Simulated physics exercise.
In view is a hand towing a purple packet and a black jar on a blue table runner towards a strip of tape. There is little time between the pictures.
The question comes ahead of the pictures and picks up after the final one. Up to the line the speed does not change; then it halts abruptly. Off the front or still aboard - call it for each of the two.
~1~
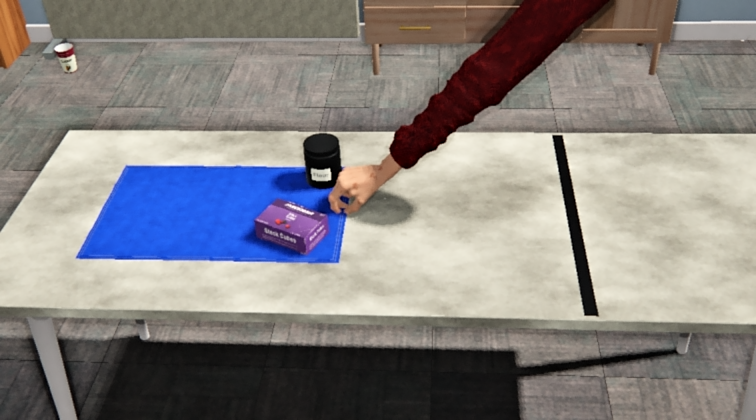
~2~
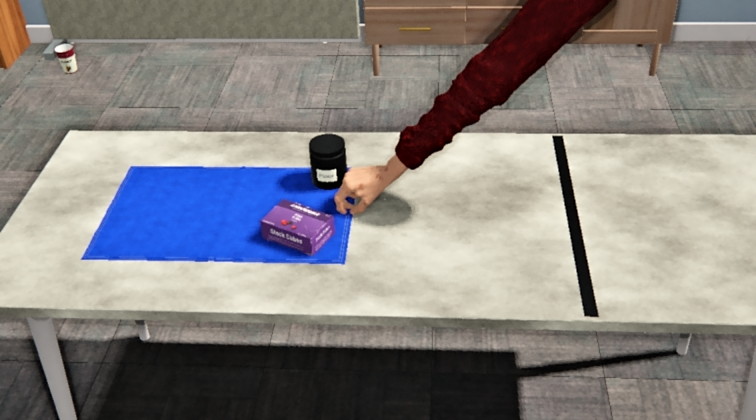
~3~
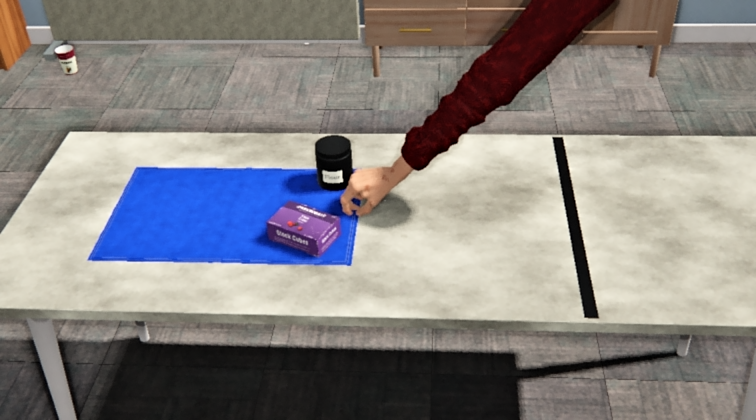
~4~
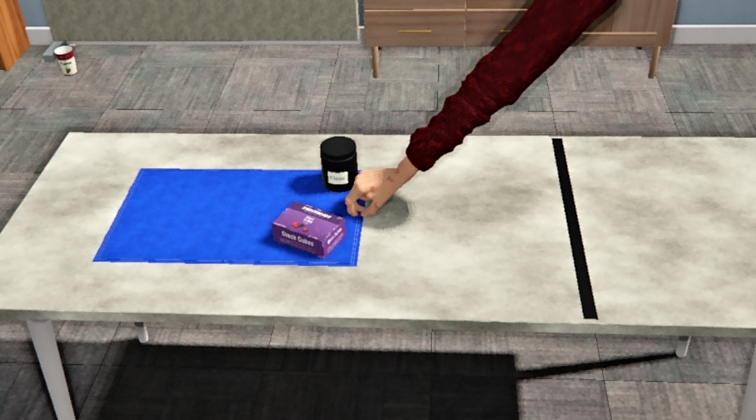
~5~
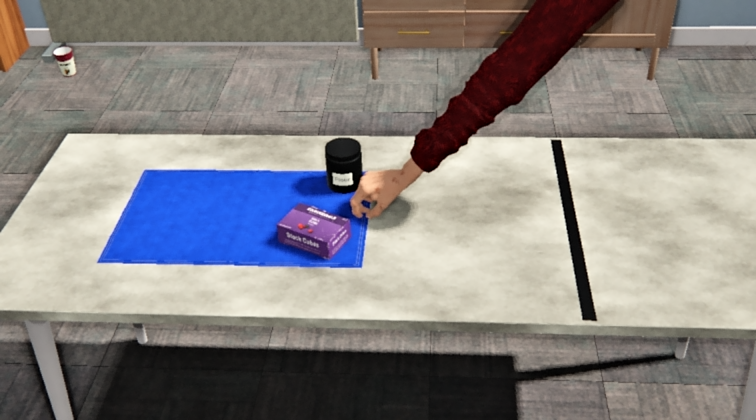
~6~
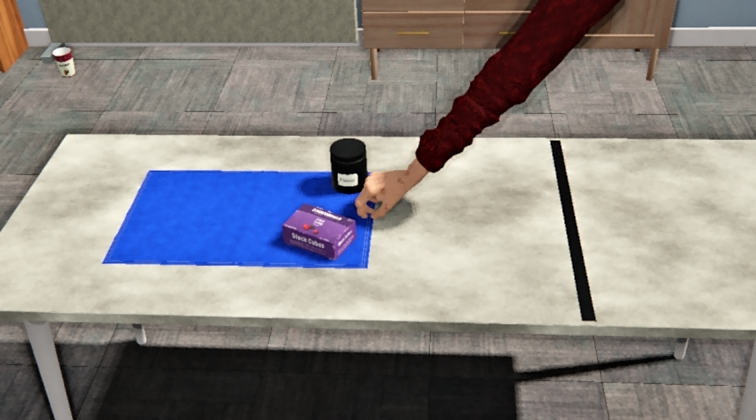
Purple packet: Still aboard, black jar: Still aboard.
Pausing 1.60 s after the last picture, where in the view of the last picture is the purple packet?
(515, 235).
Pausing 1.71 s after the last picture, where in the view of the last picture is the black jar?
Near pixel (542, 168).
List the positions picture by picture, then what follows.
In the first picture, table runner end (339, 264); purple packet (291, 217); black jar (321, 142); tape (588, 297).
In the second picture, table runner end (345, 264), far hem (81, 260); black jar (327, 143).
In the third picture, table runner end (351, 266); purple packet (303, 219).
In the fourth picture, table runner end (357, 267), far hem (92, 262); black jar (338, 145).
In the fifth picture, table runner end (362, 268); purple packet (313, 221).
In the sixth picture, table runner end (367, 269), far hem (102, 264); purple packet (319, 222); black jar (348, 147); tape (586, 303).
Then, 1.60 s on from there, hem at the tape; purple packet on the cloth near (515, 235); black jar on the cloth near (535, 168).
Then, 1.71 s on from there, hem at the tape; purple packet on the cloth near (522, 235); black jar on the cloth near (542, 168).
In the end, hem at the tape; purple packet on the cloth near (522, 235); black jar on the cloth near (542, 168). The purple packet stays on the cloth and the black jar remains aboard.
